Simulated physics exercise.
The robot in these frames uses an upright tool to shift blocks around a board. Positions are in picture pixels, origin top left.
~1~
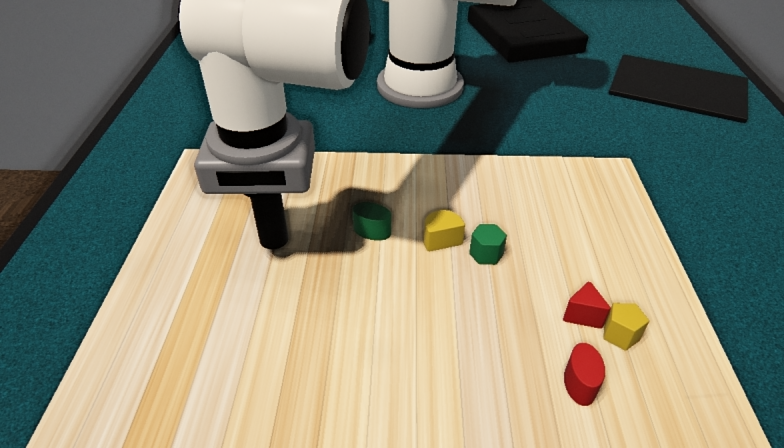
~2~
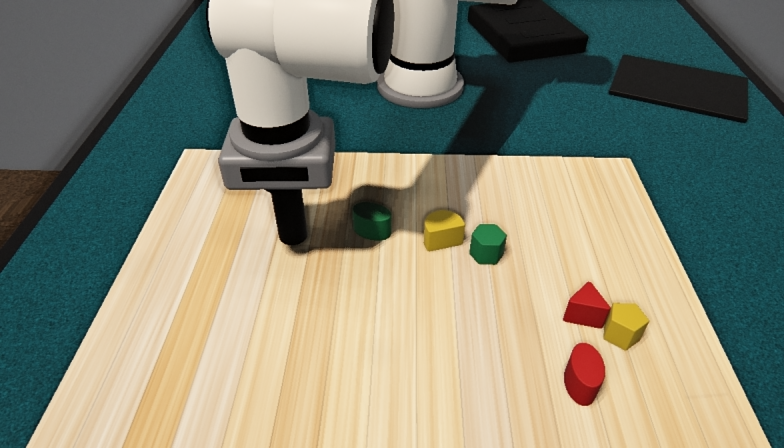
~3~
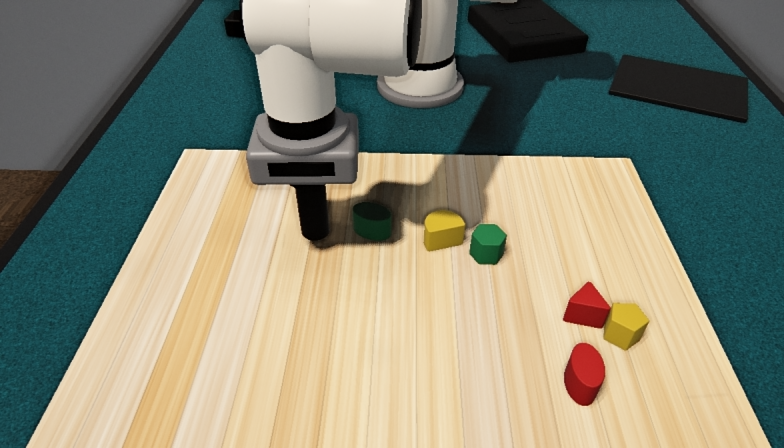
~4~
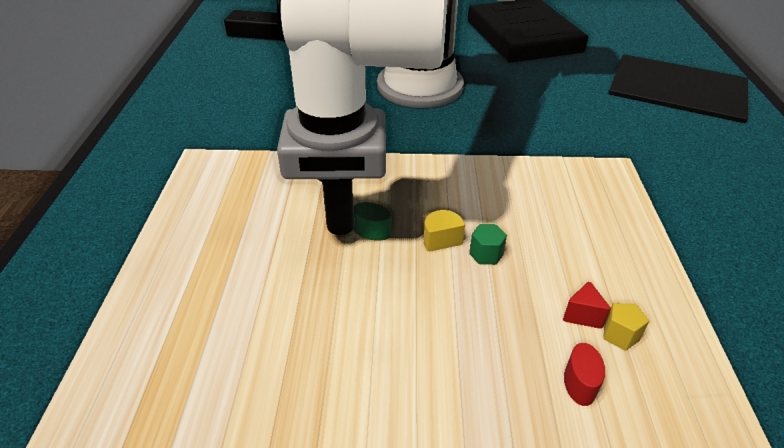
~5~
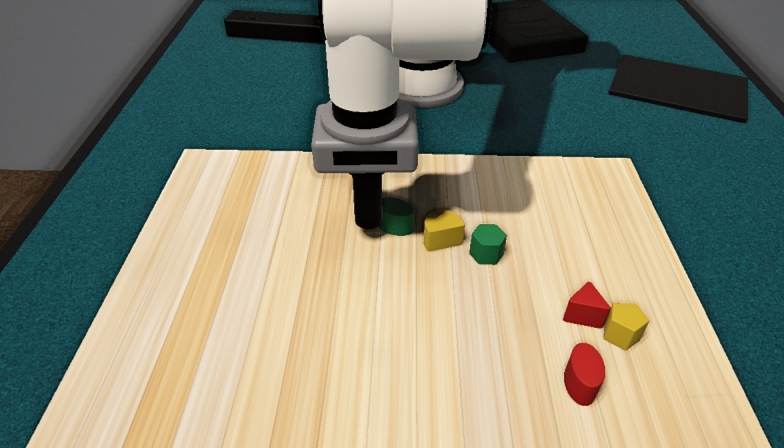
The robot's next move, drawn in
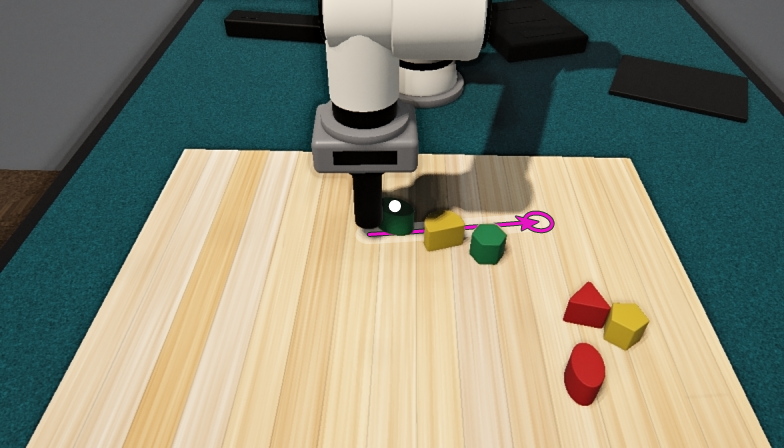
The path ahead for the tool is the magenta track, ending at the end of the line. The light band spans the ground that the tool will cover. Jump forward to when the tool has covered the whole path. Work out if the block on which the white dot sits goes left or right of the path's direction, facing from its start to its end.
With start-to-end as forward, it shifts left.
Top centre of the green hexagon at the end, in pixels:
Its top middle is near (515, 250).
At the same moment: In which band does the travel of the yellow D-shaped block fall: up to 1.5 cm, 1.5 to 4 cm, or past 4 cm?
It goes beyond 4 cm.
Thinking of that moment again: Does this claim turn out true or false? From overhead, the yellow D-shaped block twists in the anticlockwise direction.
The statement is incorrect.
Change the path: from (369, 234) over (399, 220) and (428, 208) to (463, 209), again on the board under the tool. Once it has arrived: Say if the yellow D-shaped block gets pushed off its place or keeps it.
If the tool follows that path, the yellow D-shaped block stays in its place.
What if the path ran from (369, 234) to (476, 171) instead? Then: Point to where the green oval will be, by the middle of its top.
The middle of its upper face should be somewhere near (445, 194).
The drawn path runs from (369, 234) directly to (539, 222); the dot is on the green oval.
On the path given first. One third of the way, tool (428, 217); green oval (444, 196), turned 30° anticlockwise; yellow D-shaped block (456, 222), turned 15° clockwise.
Two thirds of the way, tool (485, 212); green oval (454, 191), turned 50° anticlockwise; yellow D-shaped block (495, 228), turned 100° clockwise; green hexagon (515, 250), turned 30° anticlockwise.
At the end, tool (542, 208); green oval (454, 191), turned 50° anticlockwise; yellow D-shaped block (495, 228), turned 100° clockwise; green hexagon (515, 250), turned 30° anticlockwise.
